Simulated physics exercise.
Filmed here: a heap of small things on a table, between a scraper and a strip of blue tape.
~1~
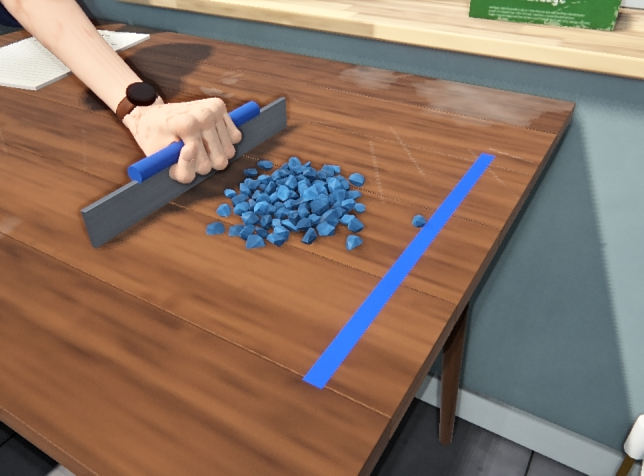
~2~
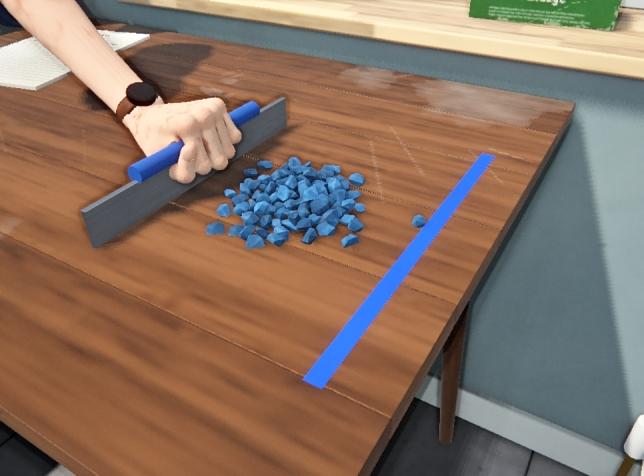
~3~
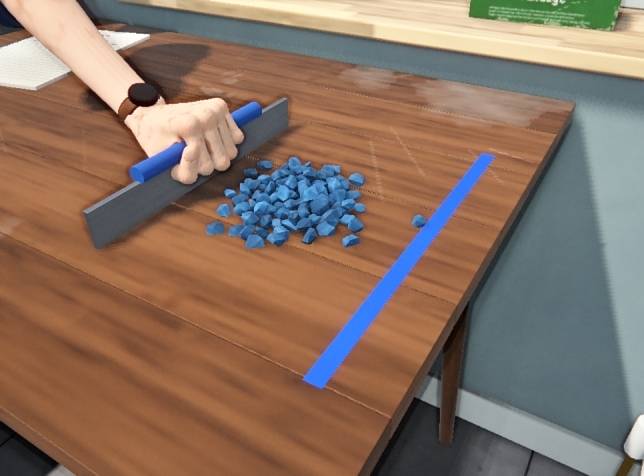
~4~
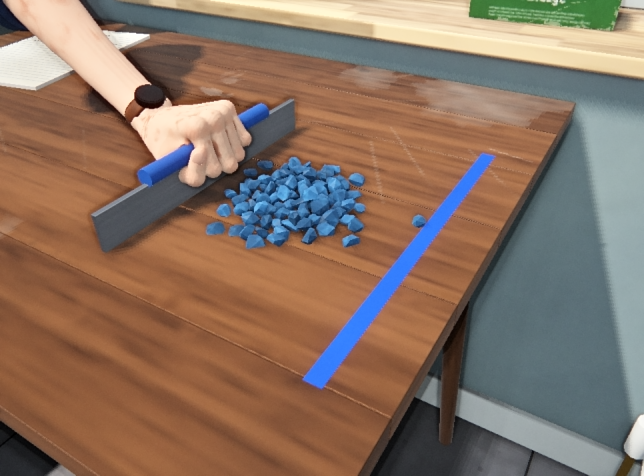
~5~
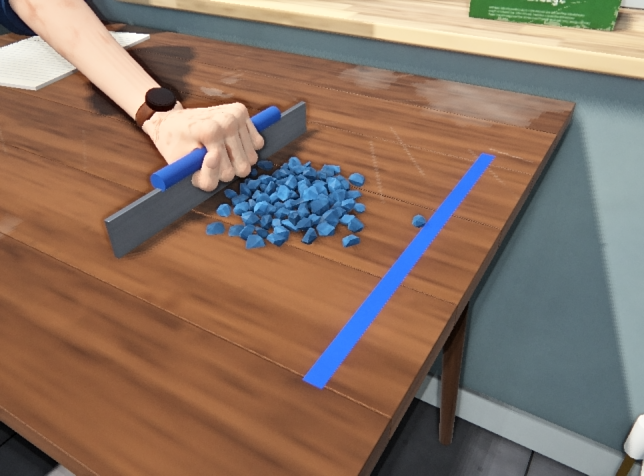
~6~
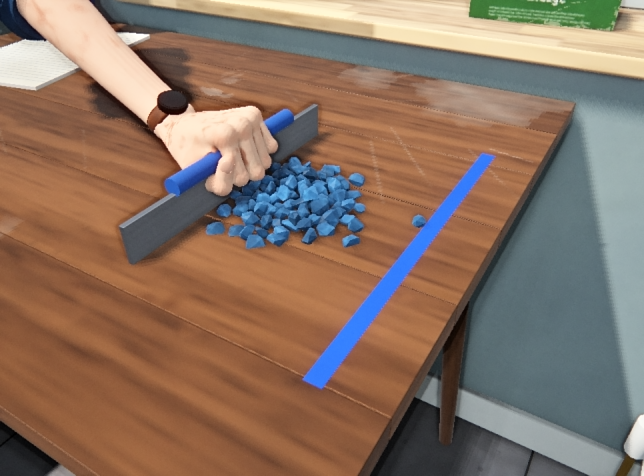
A hand gripping the blue handle of a gray scraper held still at first, then slid it slowly to the right across a wooden table, up close to a heap of small blue stones.
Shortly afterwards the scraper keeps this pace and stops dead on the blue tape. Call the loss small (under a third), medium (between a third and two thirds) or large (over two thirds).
Medium.
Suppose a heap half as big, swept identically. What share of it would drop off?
It would be roughly 30 percent.
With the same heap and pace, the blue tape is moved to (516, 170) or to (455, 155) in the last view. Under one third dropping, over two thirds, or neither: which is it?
For the first line it's more than two thirds, and for the second it's below one third.
Soon after the last picture, scraper still moving, near (331, 180); heap all on the table, its front near (451, 230).
A little later, scraper stopped at the blue tape; heap about a third over the edge.
Later still, scraper stopped at the blue tape; heap about half over the edge.
At rest, scraper stopped at the blue tape; heap about half over the edge.
